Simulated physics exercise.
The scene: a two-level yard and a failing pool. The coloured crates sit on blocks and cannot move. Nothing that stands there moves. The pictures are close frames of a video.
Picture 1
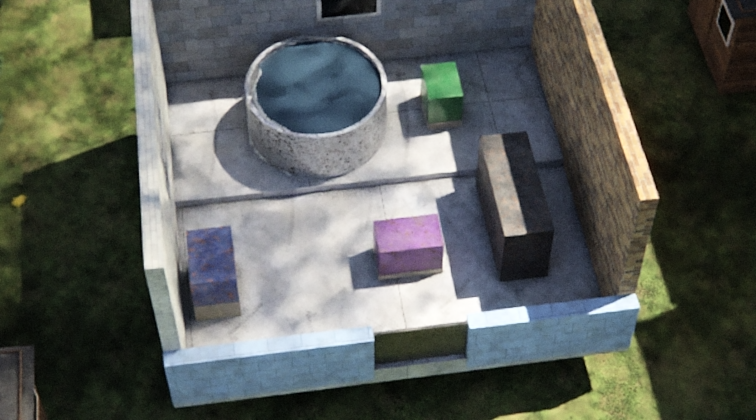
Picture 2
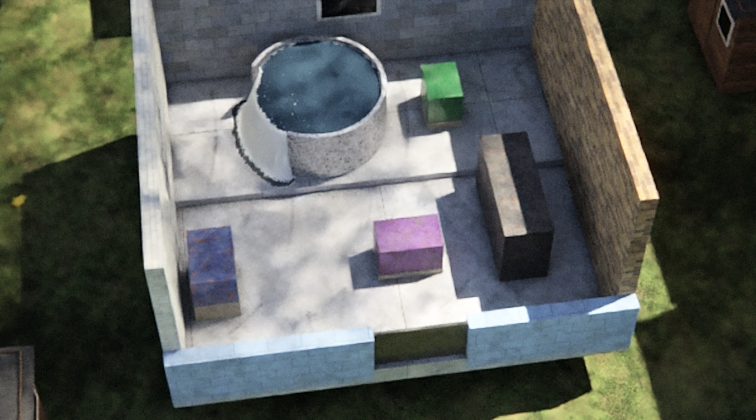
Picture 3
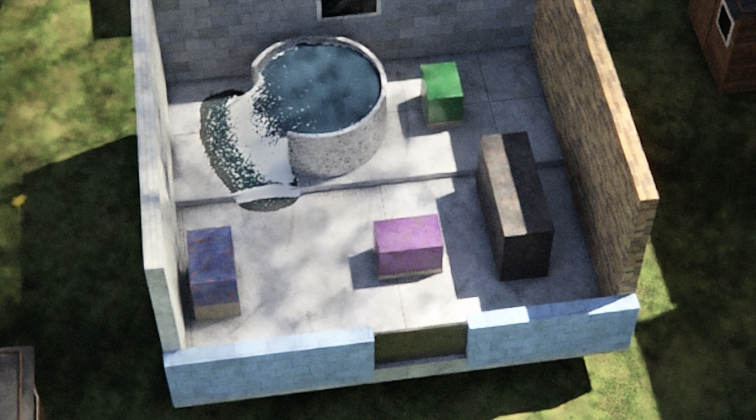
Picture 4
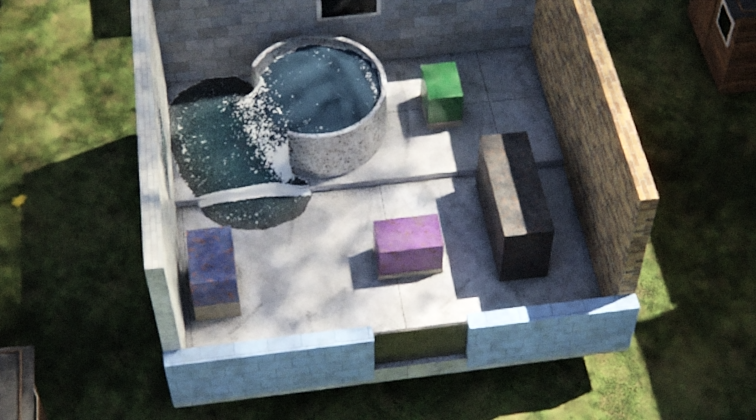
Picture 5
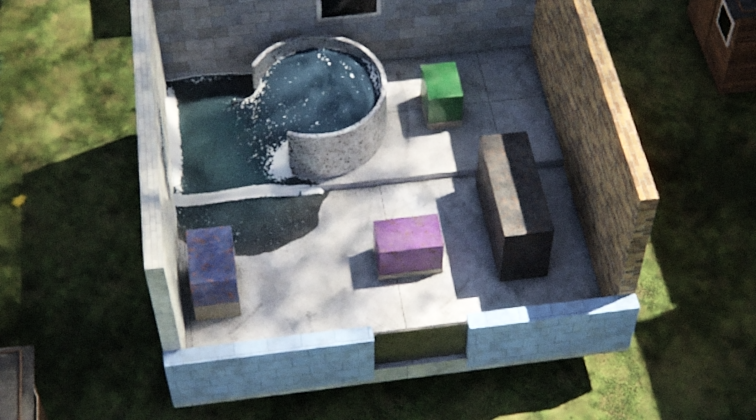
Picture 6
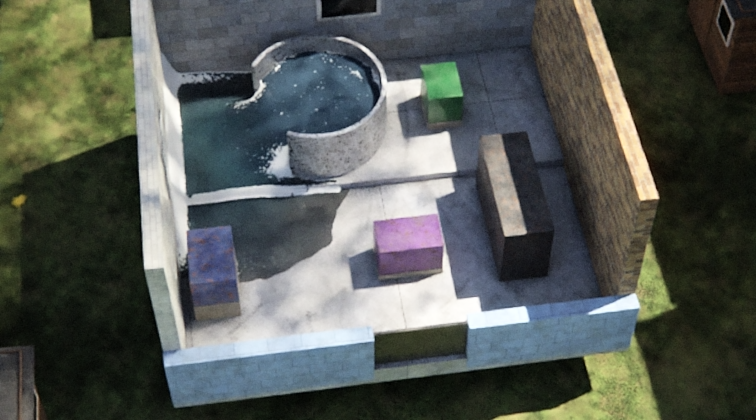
In a walled yard, water bursts from a round pool's left side and spreads leftward and forward.
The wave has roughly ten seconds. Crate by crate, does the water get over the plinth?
In the end: The blue crate is wetted; the purple crate is wetted; the green crate escapes dry.
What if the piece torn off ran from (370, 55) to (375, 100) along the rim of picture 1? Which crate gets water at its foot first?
I say the green crate.
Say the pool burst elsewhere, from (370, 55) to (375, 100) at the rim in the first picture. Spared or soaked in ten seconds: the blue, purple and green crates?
My reading: The blue one is spared, the purple one is wetted, the green one is soaked.
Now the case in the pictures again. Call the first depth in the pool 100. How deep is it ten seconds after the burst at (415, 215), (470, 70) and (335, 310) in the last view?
In that order: 10, 6 and 12 per cent.
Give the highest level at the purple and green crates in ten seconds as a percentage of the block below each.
Roughly 240 per cent, then 60 per cent.
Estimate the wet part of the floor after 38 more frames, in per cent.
Roughly 90 per cent.
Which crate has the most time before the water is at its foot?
That is the crate marked green.
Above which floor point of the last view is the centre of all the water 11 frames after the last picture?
Close to (255, 170).
A moment on, water covers 30 % of the floor; the blue crate water round its plinth, the purple crate not reached, the green crate not reached.
Next, water covers 45 % of the floor; the blue crate water round its plinth, the purple crate water round its plinth, the green crate not reached.
Then, water covers 80 % of the floor; the blue crate water round its plinth, the purple crate water round its plinth, the green crate water round its plinth.
Later, water covers 90 % of the floor; the blue crate water round its plinth, the purple crate water round its plinth, the green crate water round its plinth.
In the end, water covers 100 % of the floor; the blue crate was topped, the purple crate was topped, the green crate stayed above the water.
